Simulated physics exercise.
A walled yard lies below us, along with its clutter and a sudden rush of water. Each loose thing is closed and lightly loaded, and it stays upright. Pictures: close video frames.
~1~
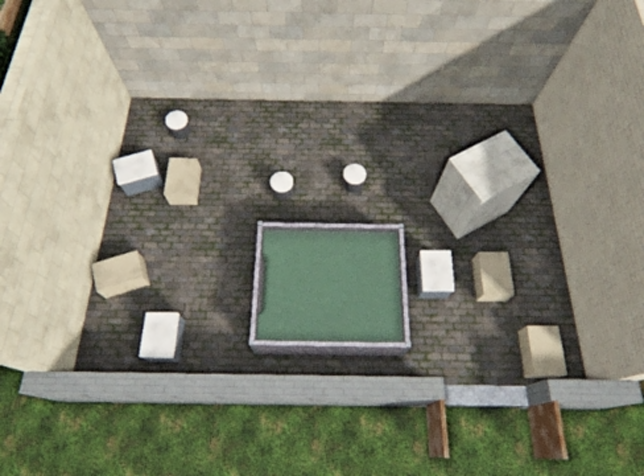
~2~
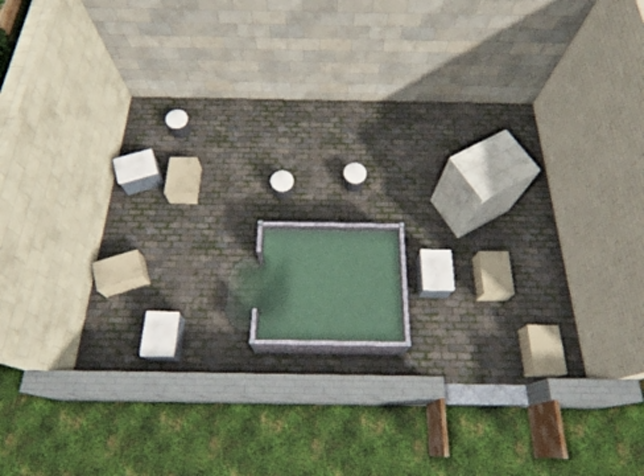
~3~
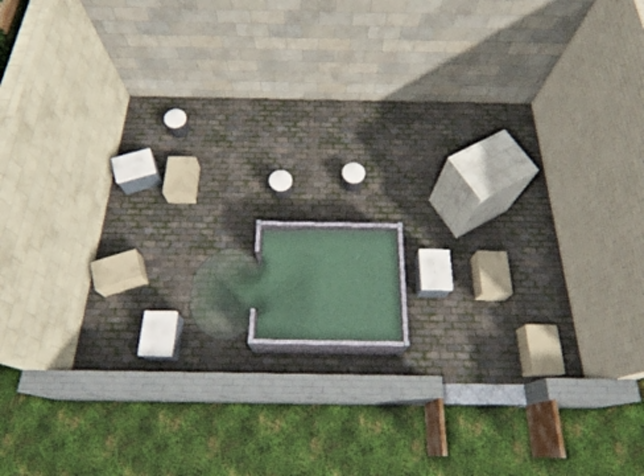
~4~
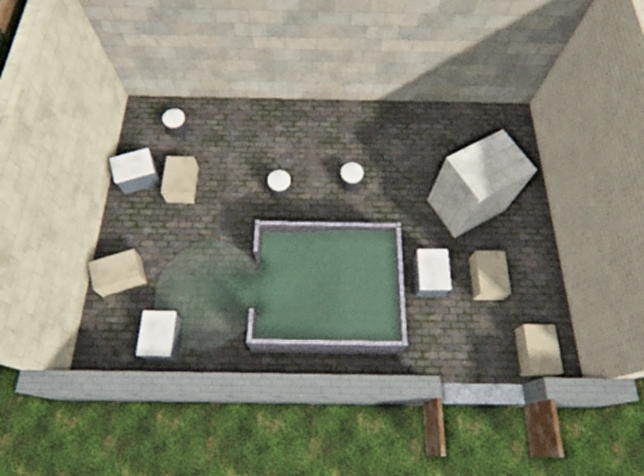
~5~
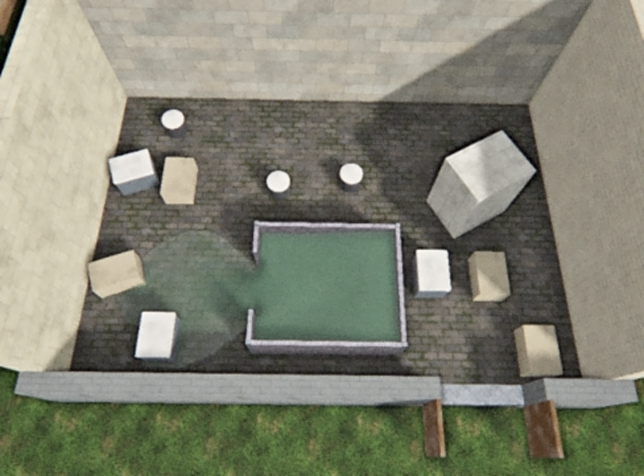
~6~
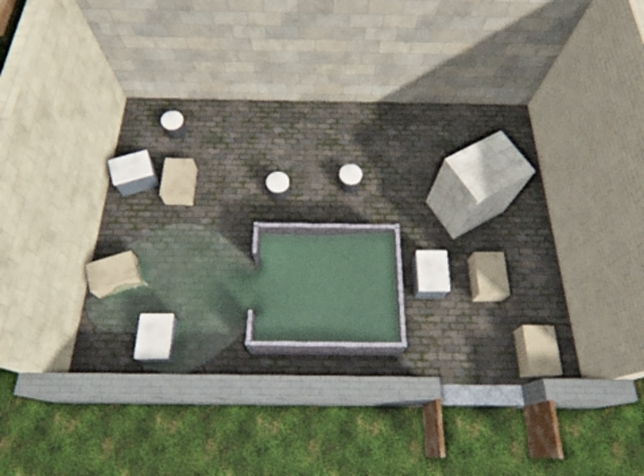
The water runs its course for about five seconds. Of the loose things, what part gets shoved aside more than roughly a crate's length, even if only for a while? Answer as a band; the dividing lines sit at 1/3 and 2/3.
1/3 to 2/3.
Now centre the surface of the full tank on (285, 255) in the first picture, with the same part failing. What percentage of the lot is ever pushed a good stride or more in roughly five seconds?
I make it 40 per cent.
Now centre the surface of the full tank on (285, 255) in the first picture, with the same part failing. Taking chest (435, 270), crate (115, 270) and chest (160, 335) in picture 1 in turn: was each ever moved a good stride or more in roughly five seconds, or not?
Taking them in order, fell short, went past that, went past that.
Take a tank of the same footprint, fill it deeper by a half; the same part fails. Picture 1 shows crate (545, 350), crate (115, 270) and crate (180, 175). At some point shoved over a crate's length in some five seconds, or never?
Answers in the order asked: Stayed within the threshold, went past the threshold, went past the threshold.
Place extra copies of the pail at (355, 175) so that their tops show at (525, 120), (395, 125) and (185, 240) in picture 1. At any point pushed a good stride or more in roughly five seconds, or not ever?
Per listing: Largely stays, largely stays, cleared out.
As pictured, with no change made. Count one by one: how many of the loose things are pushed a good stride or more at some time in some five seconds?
I make it 5.
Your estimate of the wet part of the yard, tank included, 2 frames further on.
25 per cent, roughly.
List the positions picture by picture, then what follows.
The first picture shows a crate at (117, 271), on the bottom; a chest at (159, 334), on the bottom; 0 of 10 have shifted.
The second picture shows a crate at (117, 270), on the bottom; a chest at (159, 333), on the bottom; 0 of 10 have shifted.
The third picture shows a crate at (116, 269), on the bottom; a chest at (158, 333), on the bottom; 0 of 10 have shifted.
The fourth picture shows a crate at (114, 269), on the bottom; a chest at (156, 333), on the bottom; 0 of 10 have shifted.
The fifth picture shows a crate at (113, 270), on the bottom; a chest at (155, 334), on the bottom; 0 of 10 have shifted.
The sixth picture shows a crate at (111, 271) rests on the ground; a chest at (154, 336), on the bottom; 0 of 10 have shifted.
A moment on, 0 of 10 are well off their spots; 0 afloat.
Next, 1 of 10 are well off their spots; 1 afloat.
Later, 3 of 10 are well off their spots; 2 afloat.
In the end, 4 of 10 are well off their spots, and 5 have been at some point; 3 afloat.
